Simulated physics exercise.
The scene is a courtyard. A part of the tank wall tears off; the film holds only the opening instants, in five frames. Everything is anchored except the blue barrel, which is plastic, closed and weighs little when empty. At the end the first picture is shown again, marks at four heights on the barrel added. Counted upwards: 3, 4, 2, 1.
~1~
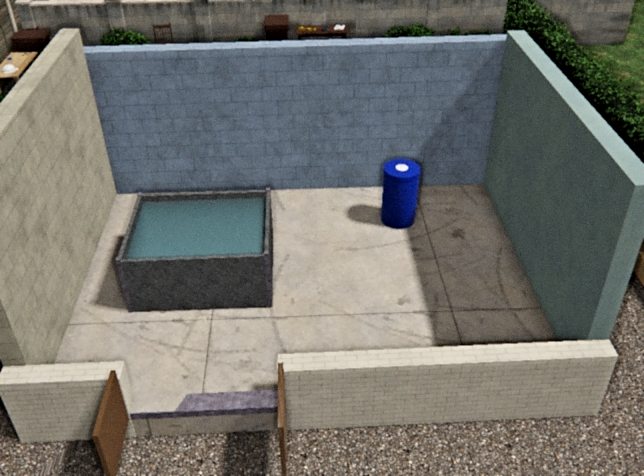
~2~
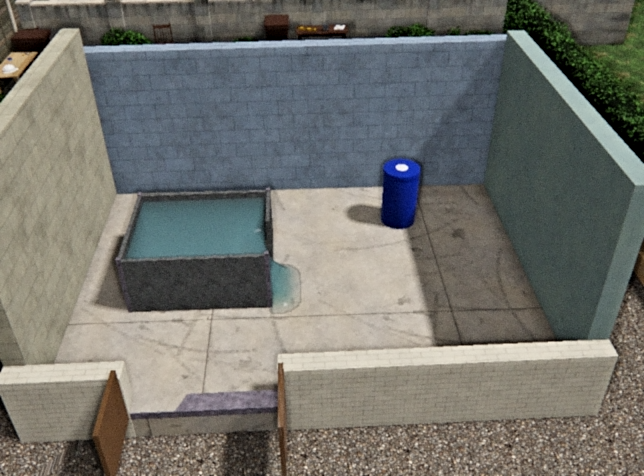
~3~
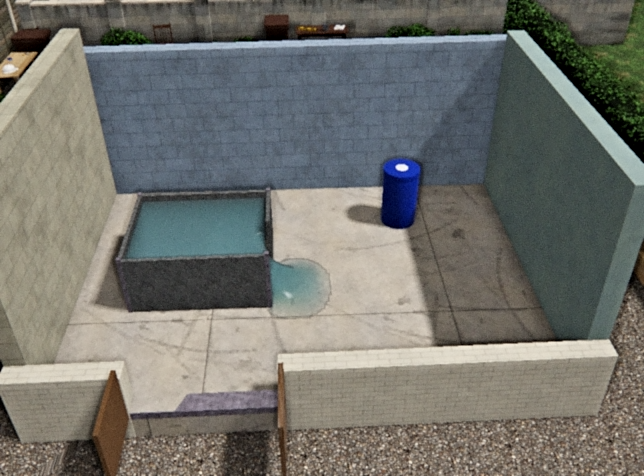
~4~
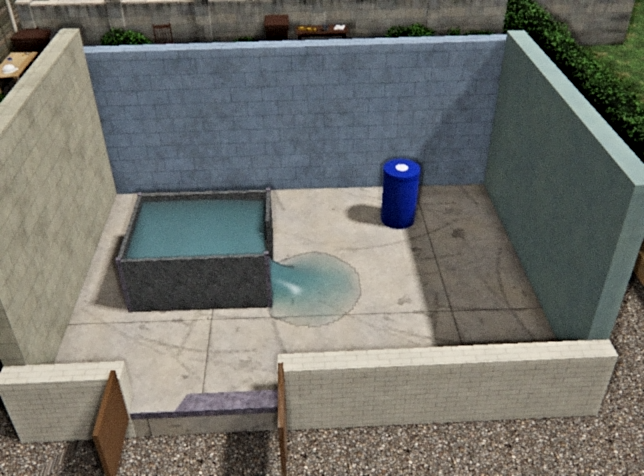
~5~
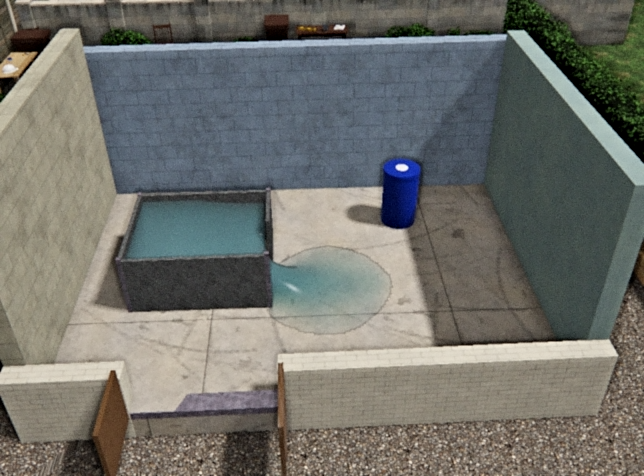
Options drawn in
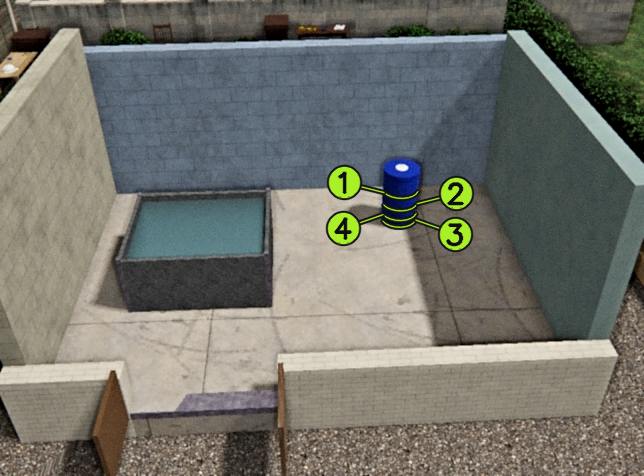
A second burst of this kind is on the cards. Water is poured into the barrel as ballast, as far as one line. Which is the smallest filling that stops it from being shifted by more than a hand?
It is 4.
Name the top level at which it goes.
3.
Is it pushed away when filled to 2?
No, not at all.
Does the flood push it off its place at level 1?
No, not at all.
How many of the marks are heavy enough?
Three.
On the marked copy, 1 at (402, 198); 2 at (402, 210); 3 at (400, 227); 4 at (401, 220); from the bottom up 3, 4, 2, 1.
If 1 is chosen, it does not move.
If 2 is chosen, it does not move.
If 3 is chosen, it is pushed about 3 times its own width away.
If 4 is chosen, it does not move.
